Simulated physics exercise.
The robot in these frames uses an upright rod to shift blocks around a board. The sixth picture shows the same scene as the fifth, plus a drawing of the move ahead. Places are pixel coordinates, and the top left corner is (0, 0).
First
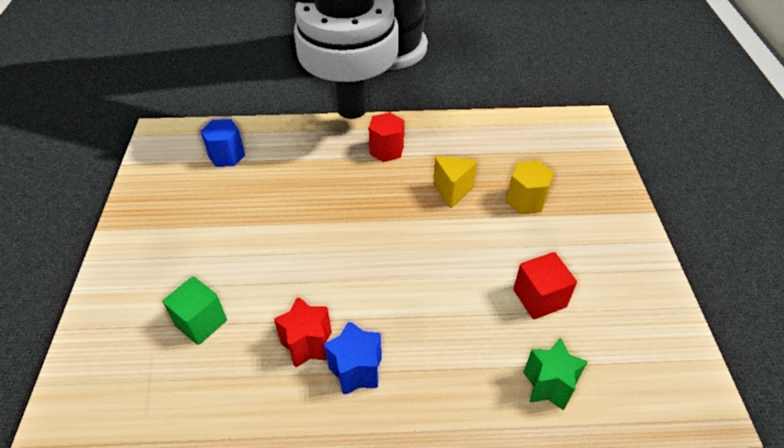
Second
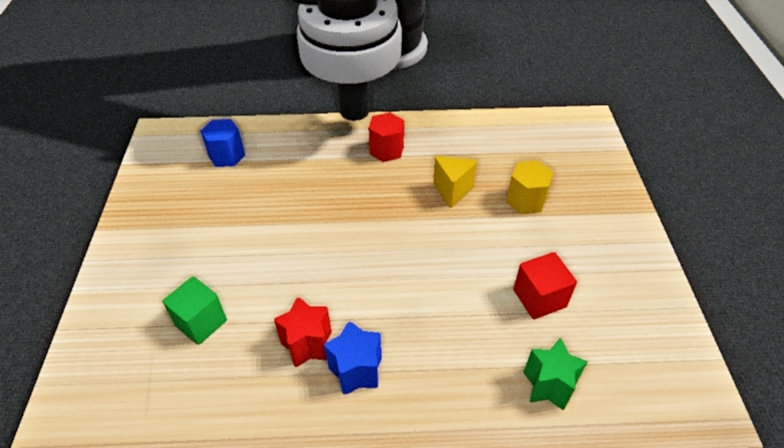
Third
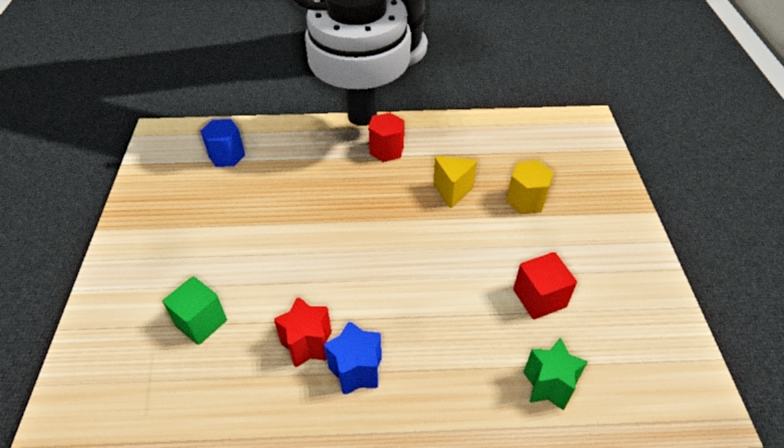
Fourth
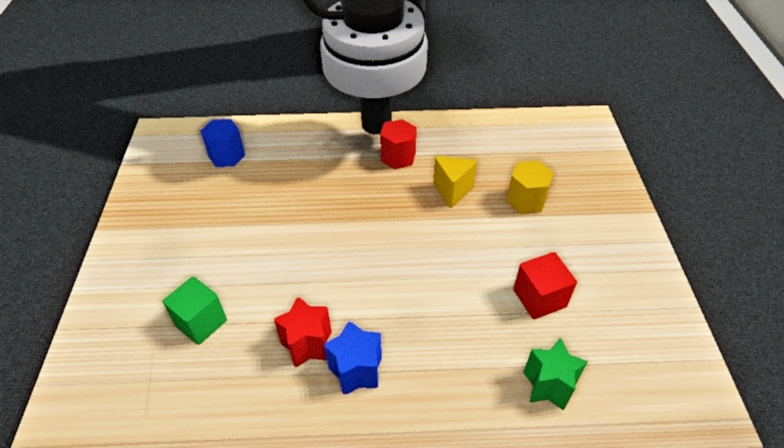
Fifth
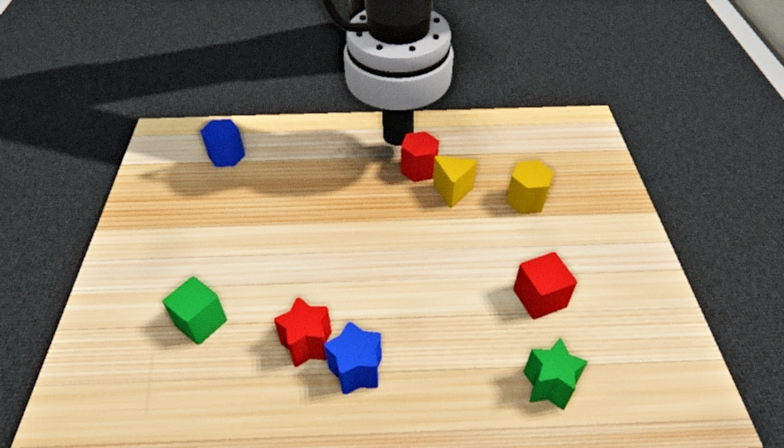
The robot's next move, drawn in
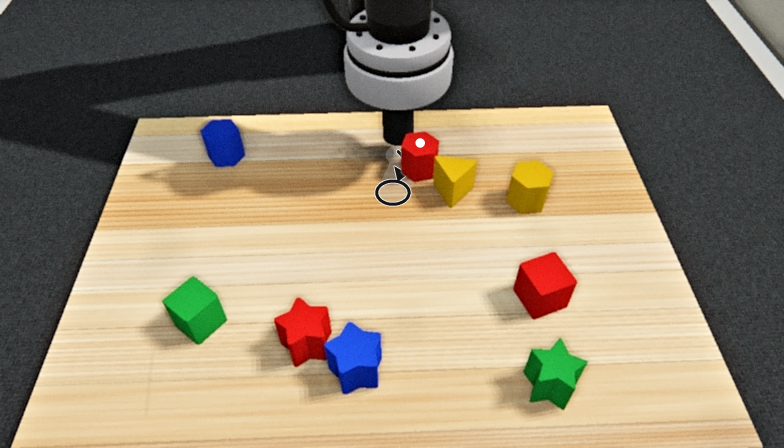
On a wooden board, a robot's rod pushes the red six-sided block right toward the yellow triangle.
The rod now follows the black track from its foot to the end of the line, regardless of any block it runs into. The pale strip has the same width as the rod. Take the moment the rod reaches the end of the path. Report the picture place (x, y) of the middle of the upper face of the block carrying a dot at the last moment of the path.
Final place: (430, 165).
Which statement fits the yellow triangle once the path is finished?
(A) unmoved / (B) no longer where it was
B (no longer where it was)
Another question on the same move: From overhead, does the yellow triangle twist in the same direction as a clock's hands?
Short answer: No.
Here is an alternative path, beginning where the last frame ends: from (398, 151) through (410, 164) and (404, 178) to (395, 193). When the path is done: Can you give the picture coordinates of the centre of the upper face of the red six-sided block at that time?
Its top middle will sit at (433, 167).
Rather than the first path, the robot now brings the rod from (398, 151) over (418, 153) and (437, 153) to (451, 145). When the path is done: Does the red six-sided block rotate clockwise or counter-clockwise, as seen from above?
Looking down, it rotates clockwise.
Path on the board, from (398, 151) via (405, 164) and (399, 178), ending at (393, 192); the dot is on the red six-sided block.
On the path given first. Halfway along, rod (402, 156); red six-sided block (432, 158), turned 30° anticlockwise; yellow triangle (463, 173), turned 35° anticlockwise.
At the end, rod (393, 177); red six-sided block (430, 165), turned 60° anticlockwise; yellow triangle (466, 175), turned 50° anticlockwise.
